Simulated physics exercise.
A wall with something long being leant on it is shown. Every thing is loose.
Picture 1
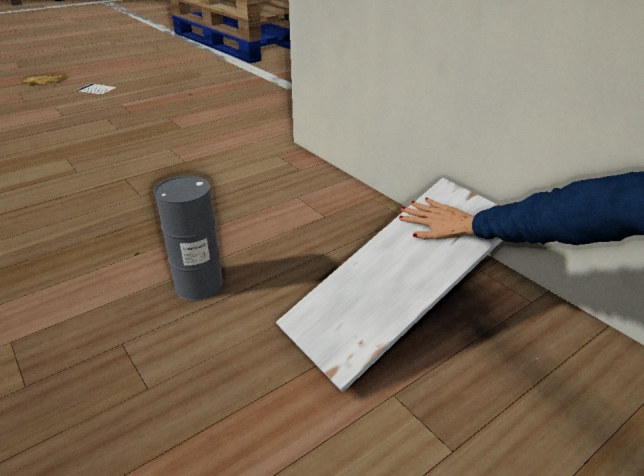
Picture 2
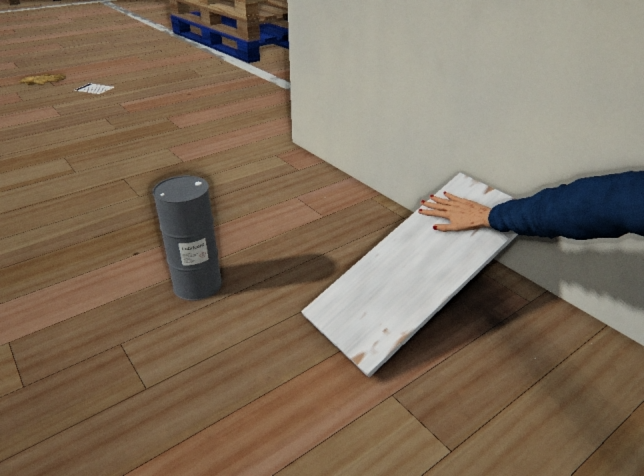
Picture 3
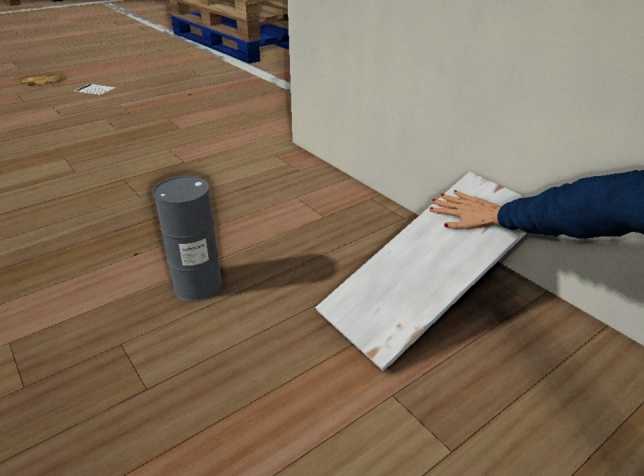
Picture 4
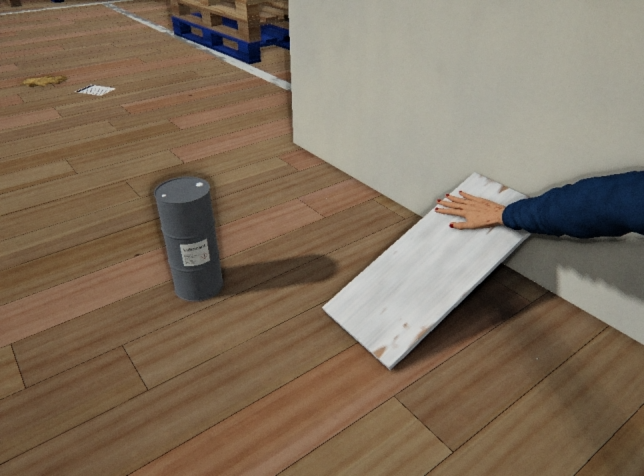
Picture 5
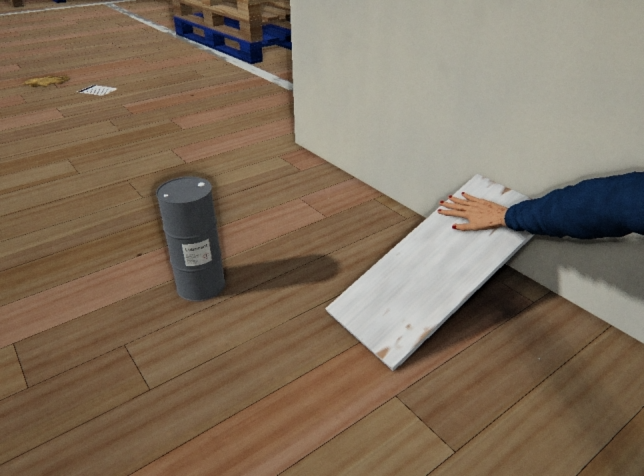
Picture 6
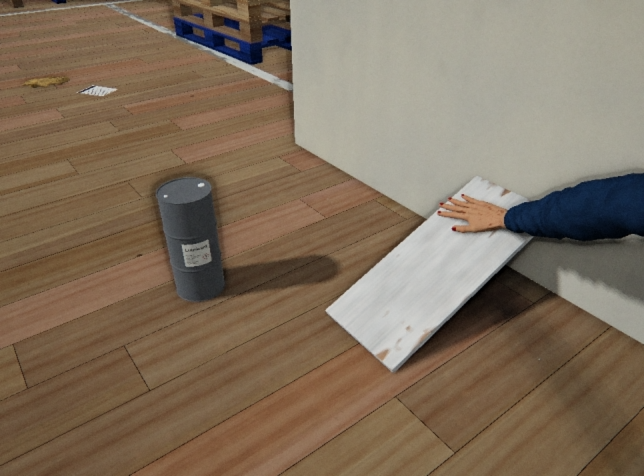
The clip opens on a hand in a blue sleeve holding a scuffed white board at a slant near a pale wall, with a grey canister standing to the left on wooden flooring. The hand shifts the board a short way right, then both stay nearly still, the palm resting on its upper end.
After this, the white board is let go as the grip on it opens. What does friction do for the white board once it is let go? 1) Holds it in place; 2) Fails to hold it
2, fails to hold it.
Then, 0.30 s on from there, white board 15° lower than it was left near (432, 288).
Then, 0.40 s on from there, white board 23° lower than it was left near (430, 294).
In the end, moved from the start, white board; grey canister unmoved. At the end, from the last picture's camera, white board near (429, 299). The board slides down.
